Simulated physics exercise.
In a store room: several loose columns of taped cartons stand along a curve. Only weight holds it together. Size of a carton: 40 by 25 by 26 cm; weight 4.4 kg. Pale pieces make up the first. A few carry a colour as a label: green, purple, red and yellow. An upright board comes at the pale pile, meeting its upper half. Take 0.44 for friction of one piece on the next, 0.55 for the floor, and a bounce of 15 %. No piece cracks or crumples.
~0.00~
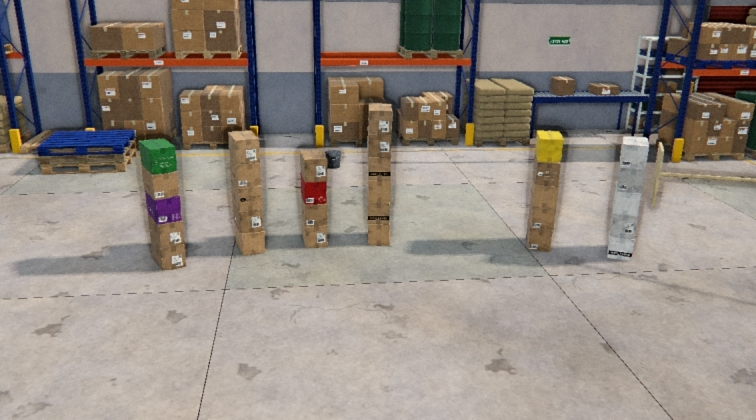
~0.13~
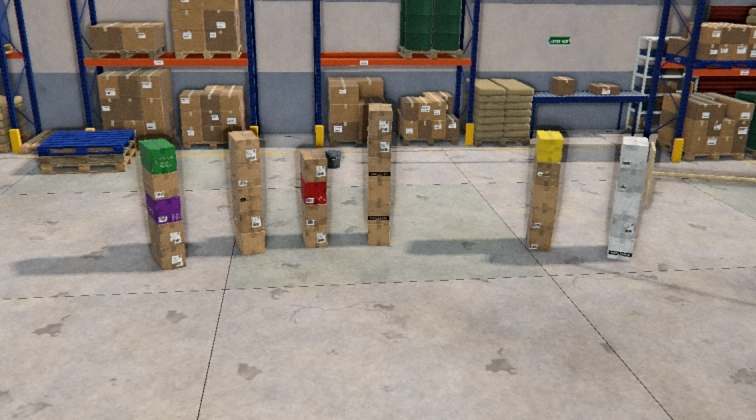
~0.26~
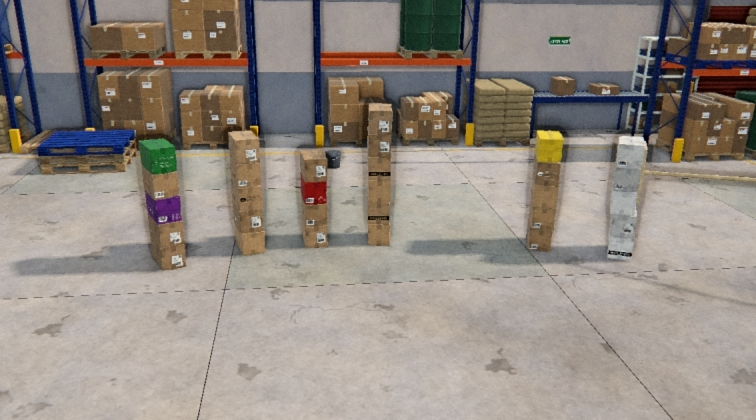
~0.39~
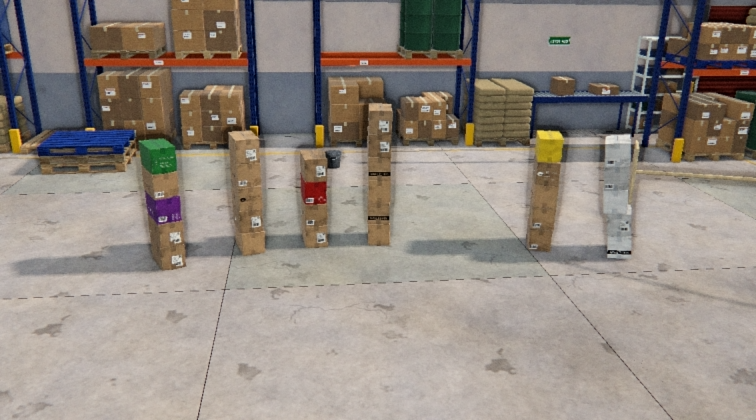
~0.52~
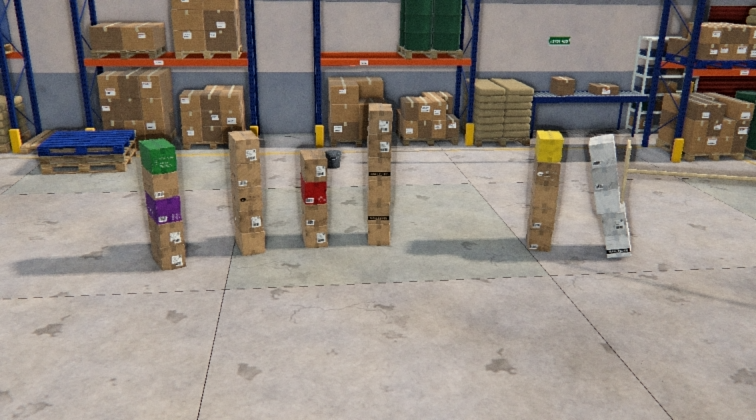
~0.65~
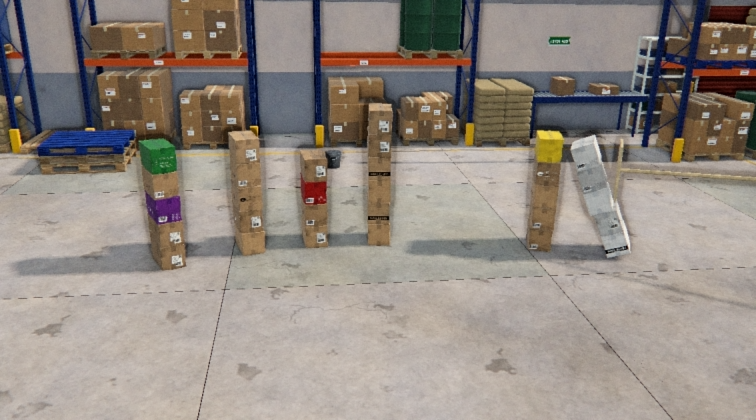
The footage shows a row of carton stacks standing on a warehouse floor as an upright board meets the white stack at the right, pushing its upper part so it leans left toward the yellow-topped stack, while the others stay still.
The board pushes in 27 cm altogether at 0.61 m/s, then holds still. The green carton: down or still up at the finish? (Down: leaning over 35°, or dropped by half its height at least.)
It remains up.
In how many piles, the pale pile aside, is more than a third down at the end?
The count is 1.
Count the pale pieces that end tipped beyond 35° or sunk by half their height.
5 pale pieces.
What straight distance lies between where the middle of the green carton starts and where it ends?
About 0 cm.
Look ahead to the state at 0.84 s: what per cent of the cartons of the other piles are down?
0 per cent by then.
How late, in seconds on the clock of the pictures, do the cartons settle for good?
Around 2.5 s.
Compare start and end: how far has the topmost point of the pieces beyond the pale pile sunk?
About 0 cm.
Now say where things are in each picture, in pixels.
In the first picture (each place is the centre of the face we see best), board (659, 172) 12 cm short; green carton (164, 161); yellow carton (551, 151); purple carton (169, 211); the others all in place.
In the second picture, board (651, 171) 43 mm short; green carton (164, 161).
In the third picture, board (643, 170) 37 mm in; green carton (164, 161).
In the fourth picture, board (635, 170) 12 cm in, top of the pale pile leaning 7°; green carton (164, 161); the others all in place.
In the fifth picture, board (627, 169) 20 cm in, top of the pale pile leaning 14°; green carton (164, 161); the others all in place.
In the sixth picture, board (619, 168) 27 cm in, top of the pale pile leaning 23°; green carton (164, 161); yellow carton (551, 151); red carton (316, 194); the others all in place.
By 0.84 s, 4 of the pale pile down; none of the 25 other cartons down, 2 disturbed; green carton unmoved; yellow carton tilted 3°.
By 1.12 s, 5 of the pale pile down; none of the 25 other cartons down, 5 disturbed; green carton unmoved; yellow carton tilted 14°.
By 1.42 s, 5 of the pale pile down; 5 of the 25 other cartons down; green carton unmoved; yellow carton tilted 46°, 32 cm lower.
By 1.82 s, 5 of the pale pile down; 5 of the 25 other cartons down; green carton unmoved; yellow carton on its side.
When it is over (2.7 s), 5 of the pale pile down; 5 of the 25 other cartons down; green carton unmoved; yellow carton on its side; red carton unmoved. In pixels of the last frame, middles, green carton near (158, 156), yellow carton near (400, 224).
